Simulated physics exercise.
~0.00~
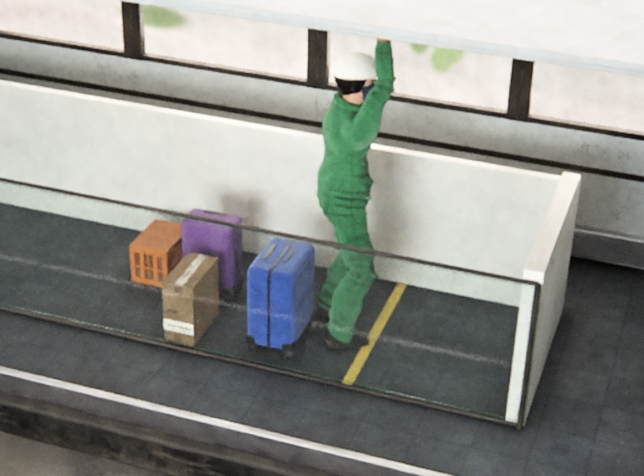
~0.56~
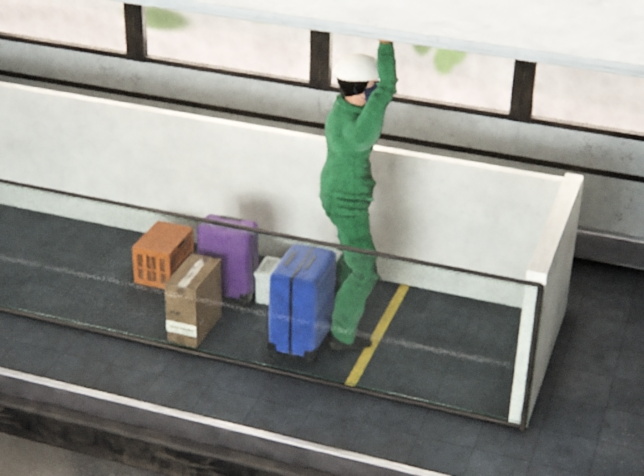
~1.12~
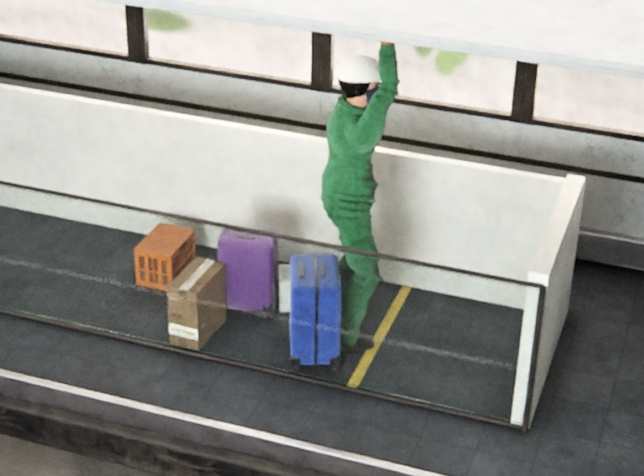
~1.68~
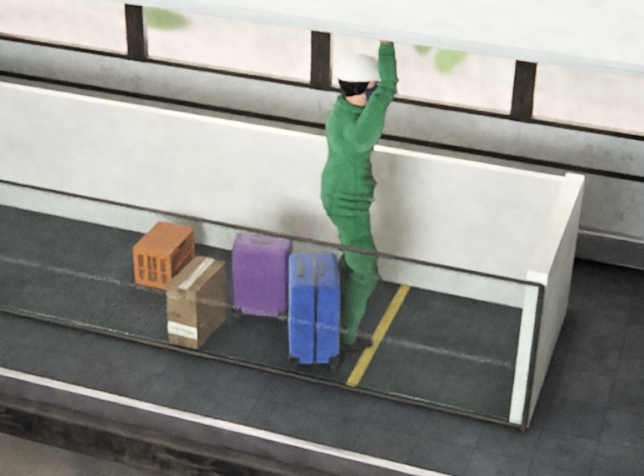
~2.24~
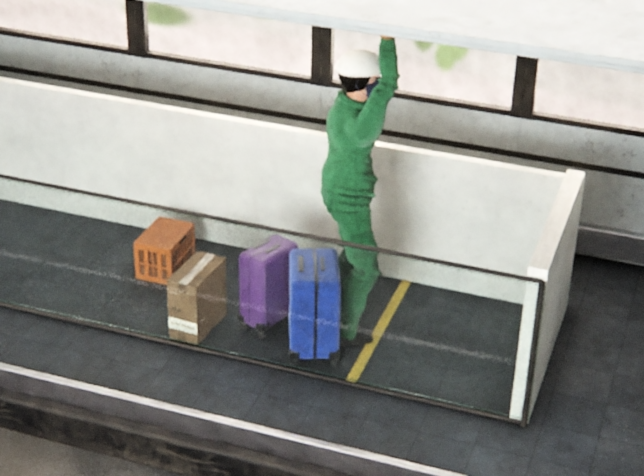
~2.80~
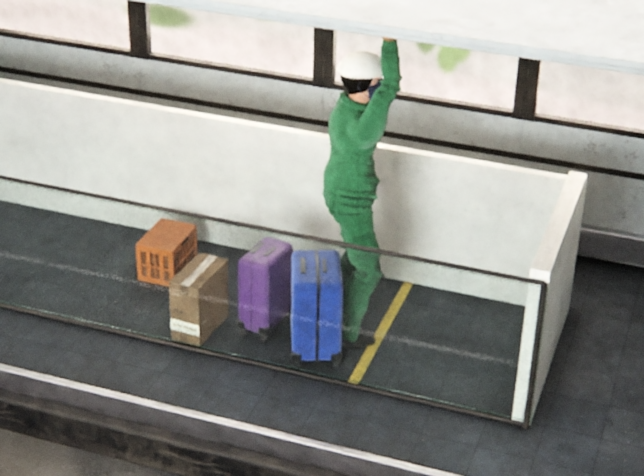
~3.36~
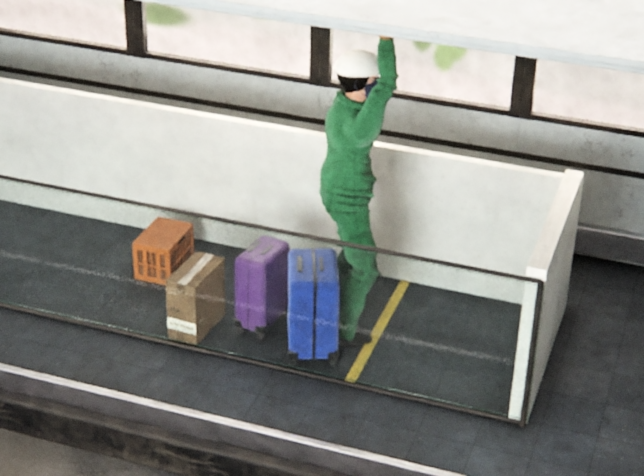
A big blue suitcase slid a short way right, stopping short of the yellow line beside a steady passenger in green, while a smaller purple case rolled up next to it, hiding a white tub, then eased back slightly; the carton and orange crate stayed put.
